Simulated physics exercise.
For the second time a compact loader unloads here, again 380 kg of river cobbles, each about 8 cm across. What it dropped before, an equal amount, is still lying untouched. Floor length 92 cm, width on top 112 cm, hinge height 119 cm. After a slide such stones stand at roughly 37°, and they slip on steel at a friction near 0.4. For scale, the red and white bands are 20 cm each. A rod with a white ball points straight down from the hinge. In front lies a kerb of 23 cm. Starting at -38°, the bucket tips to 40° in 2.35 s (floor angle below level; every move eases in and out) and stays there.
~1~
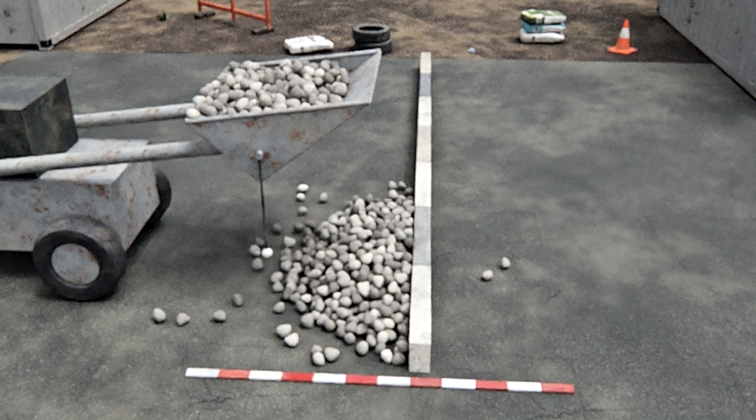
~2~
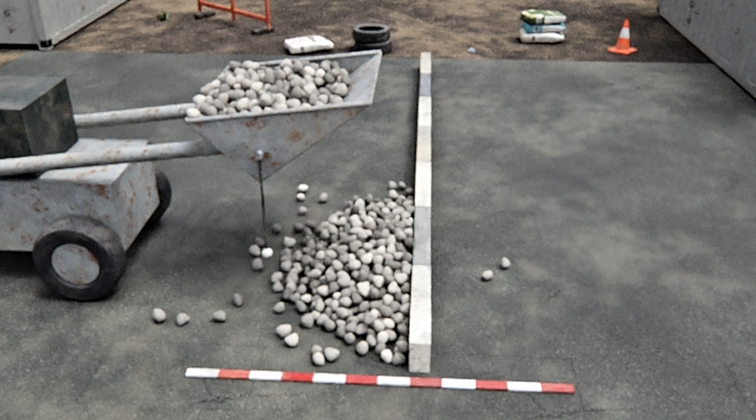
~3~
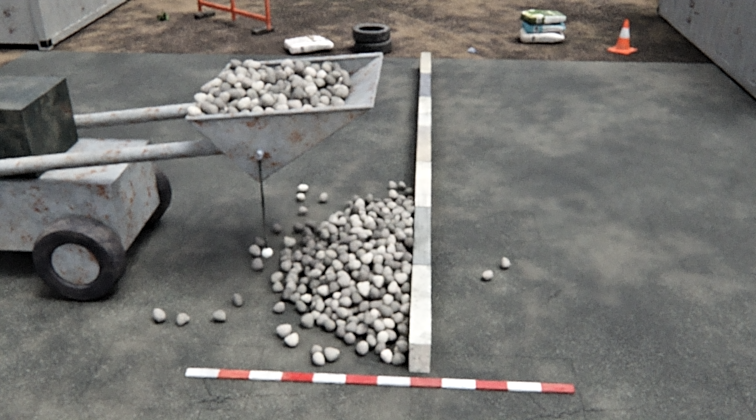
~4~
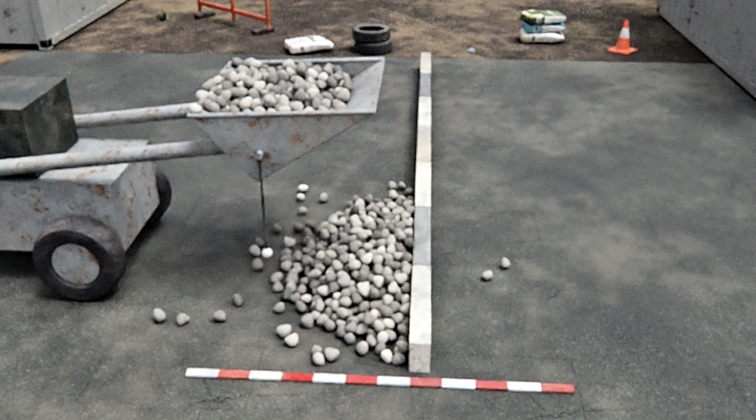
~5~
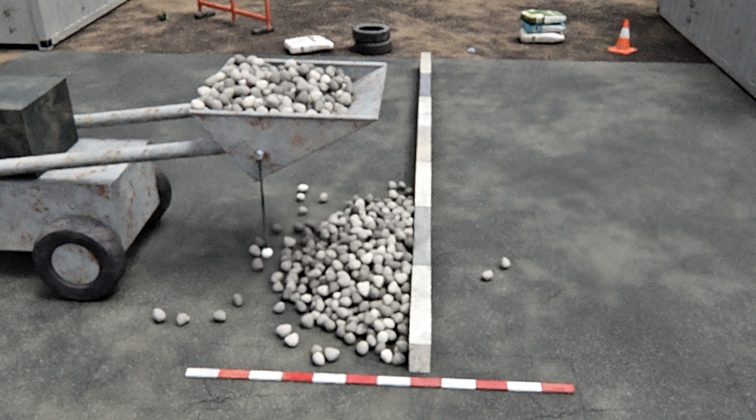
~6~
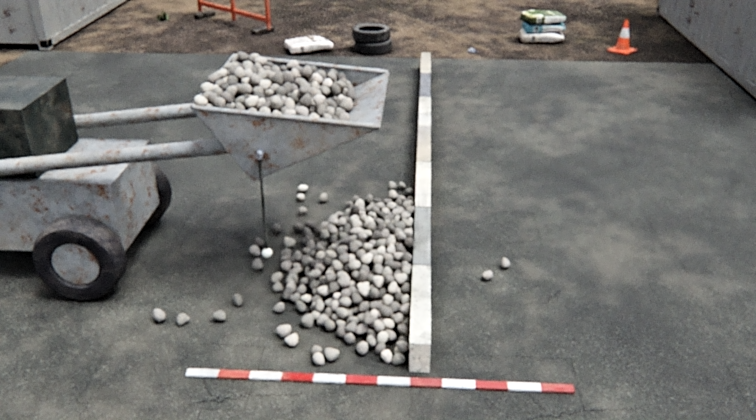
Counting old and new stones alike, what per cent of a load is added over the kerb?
Some 26 per cent is added.
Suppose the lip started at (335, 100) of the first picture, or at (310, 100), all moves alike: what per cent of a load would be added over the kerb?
First some 5, then 0 per cent.
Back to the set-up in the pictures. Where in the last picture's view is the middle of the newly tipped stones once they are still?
Around (396, 244).
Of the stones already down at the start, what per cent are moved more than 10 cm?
About 5 per cent.
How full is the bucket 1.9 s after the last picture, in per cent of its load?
It holds some 10 per cent.
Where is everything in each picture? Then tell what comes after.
In the first picture, the bucket is at -38°, its lip at (370, 102); the top of the load is at (287, 73). The earlier load is highest near (378, 239), 25 cm above ground level, 100 % on this side of the kerb.
In the second picture, the bucket is at -37°, its lip at (370, 103); the top of the load is at (278, 74).
The third picture shows lip at (372, 107), floor tilted -36°, highest stones at (259, 75).
The fourth picture shows lip at (374, 112), floor tilted -33°, highest stones at (261, 74).
In the fifth picture, the bucket is at -30°, its lip at (377, 119); the top of the load is at (256, 73).
The sixth picture shows lip at (379, 127), floor tilted -25°, highest stones at (240, 67).
Then, 1.2 s after the last picture the floor is at 28°; in per cent of one load, 95 in the bucket, 105 on this side of the kerb; the foremost stones are at (430, 261).
Then, 1.9 s after the last picture the floor is at 40°; in per cent of one load, 11 in the bucket, 175 on this side of the kerb, 15 over the kerb; the foremost stones are at (501, 256).
Then, 2.2 s after the last picture the floor is at 40°; in per cent of one load, 0 in the bucket, 177 on this side of the kerb, 24 over the kerb; the foremost stones are at (554, 268).
Then, 4.8 s after the last picture the floor is at 40°; in per cent of one load, 0 in the bucket, 174 on this side of the kerb, 26 over the kerb; the foremost stones are at (615, 275). Net gain over the kerb, 26.
